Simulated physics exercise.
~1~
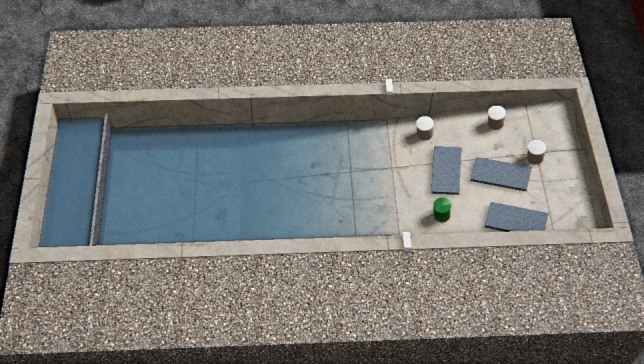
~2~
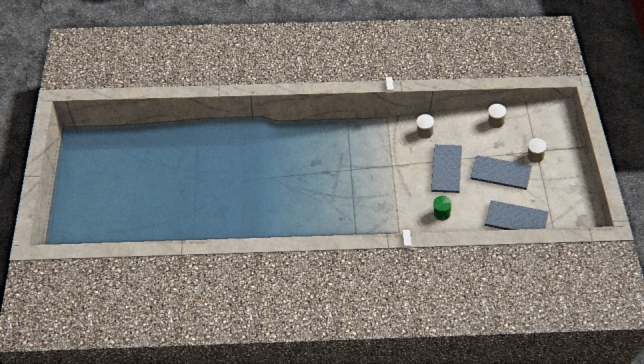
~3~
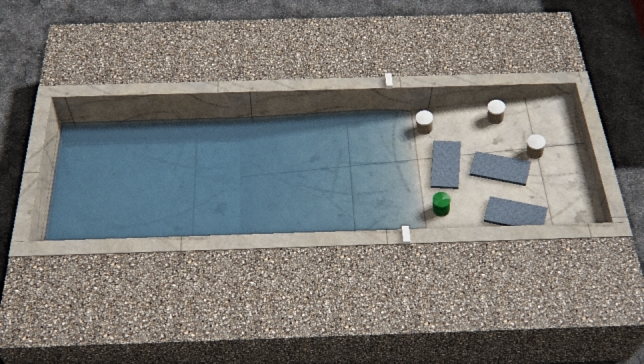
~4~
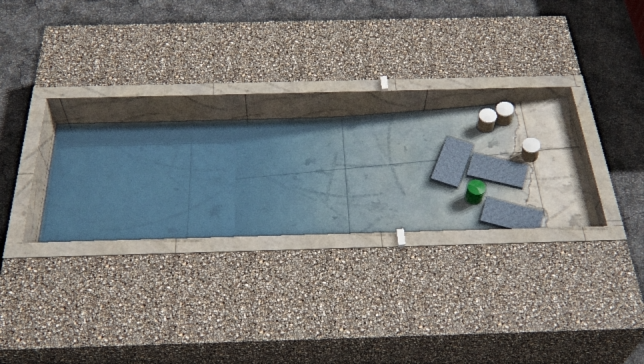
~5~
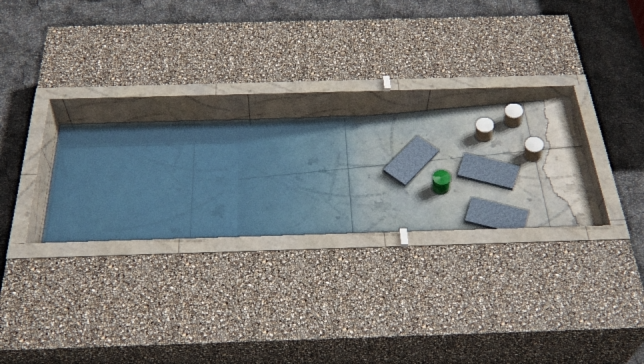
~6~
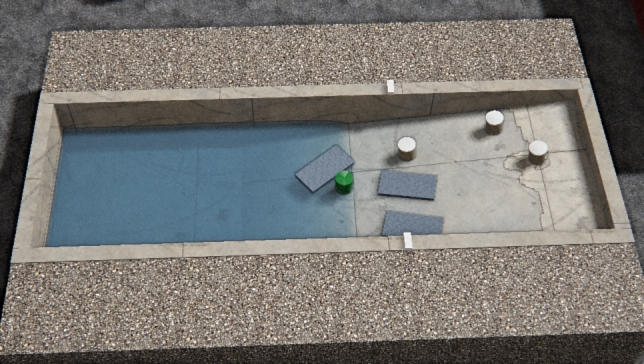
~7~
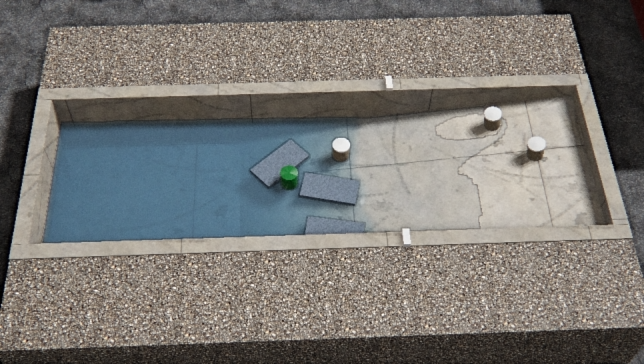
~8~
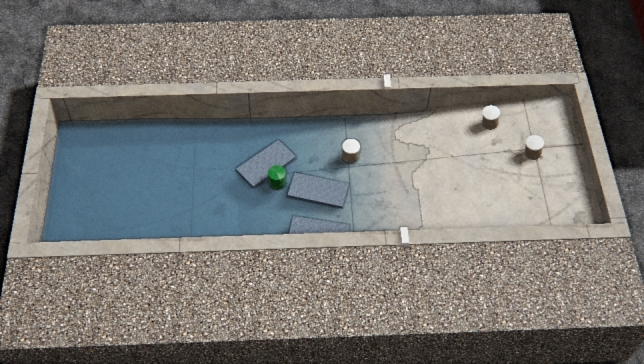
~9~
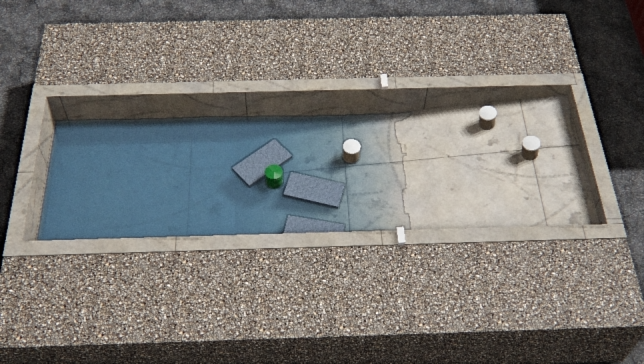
A long, pale stone basin set in gravel is seen from above, with blue water on the left, a thin barrier near its left end, and a dry slope on the right. Three grey-blue slabs, three white pails and a green pail stand on the slope beyond two white edge marks. The barrier disappears, and the water spreads right, reaching the objects and nudging several farther up. Then it draws back, carrying the slabs, the green pail and one white pail left past the marks. They finally settle almost still in the shallows, while two white pails remain on the bare slope.
